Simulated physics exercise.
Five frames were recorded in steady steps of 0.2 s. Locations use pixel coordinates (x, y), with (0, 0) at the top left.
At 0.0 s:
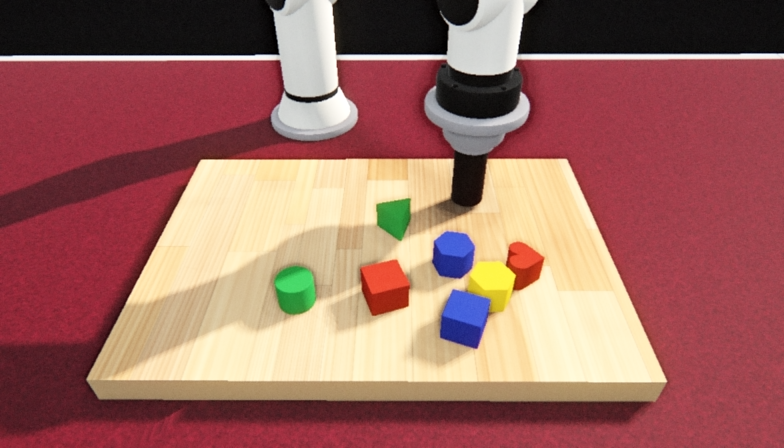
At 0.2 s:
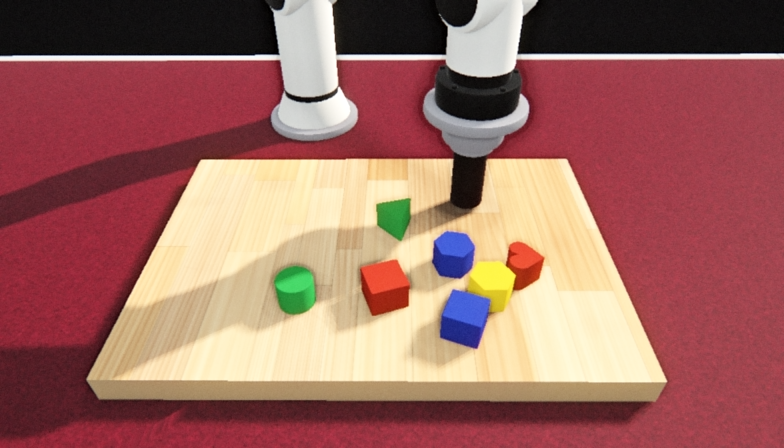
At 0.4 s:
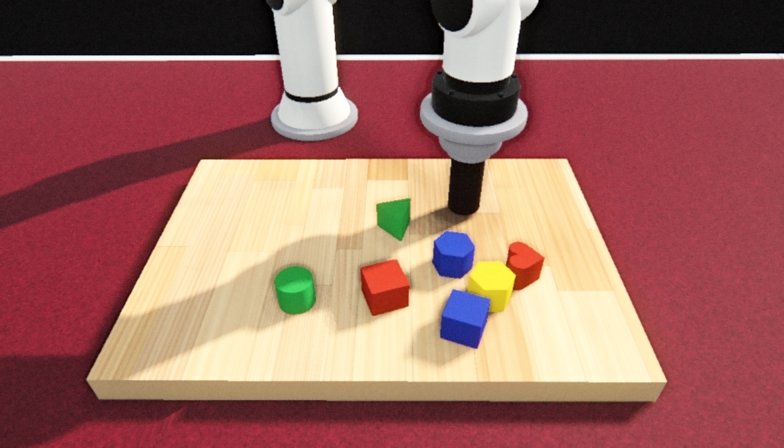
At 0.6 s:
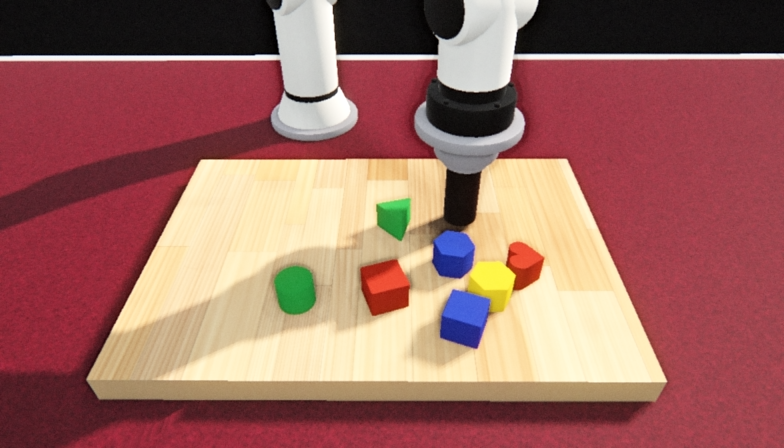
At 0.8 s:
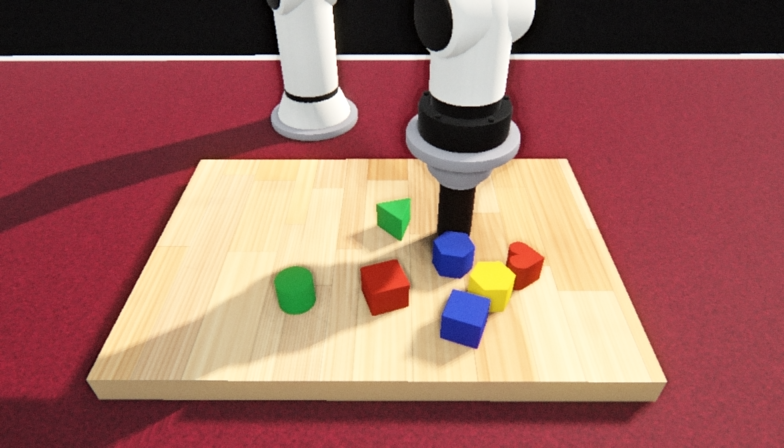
To begin with, a robot arm holds a black pusher near the back of a wooden board scattered with red, green, blue and yellow blocks. The pusher barely shifts at first, then moves forward and slightly left until it is right behind the blue six-sided block, while all the blocks stay still.
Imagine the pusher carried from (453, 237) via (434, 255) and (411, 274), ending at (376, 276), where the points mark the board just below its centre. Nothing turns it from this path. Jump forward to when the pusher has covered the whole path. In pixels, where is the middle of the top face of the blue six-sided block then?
The point I'd pick in the picture is (453, 263).
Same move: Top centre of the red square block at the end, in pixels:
Answer: (369, 284).
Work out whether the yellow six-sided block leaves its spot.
It barely shifts, if at all.
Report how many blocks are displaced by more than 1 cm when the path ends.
Going by the path, two of them shift by more than about 1 cm.
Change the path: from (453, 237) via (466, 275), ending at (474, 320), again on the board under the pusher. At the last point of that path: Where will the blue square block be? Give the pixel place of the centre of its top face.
At pixel (462, 333).
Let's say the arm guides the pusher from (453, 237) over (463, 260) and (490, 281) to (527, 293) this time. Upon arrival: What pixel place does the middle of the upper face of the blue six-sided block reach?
By then it is at (454, 270).
On the path given first. One third of the way, pusher at (434, 250); blue six-sided block at (453, 257), turned 45° anticlockwise.
Two thirds of the way, pusher at (411, 269); blue six-sided block at (453, 263), turned 60° anticlockwise.
At the end, pusher at (376, 271); red square block at (369, 284), turned 45° anticlockwise; green triangle in place; blue six-sided block at (453, 263), turned 60° anticlockwise; yellow six-sided block in place.
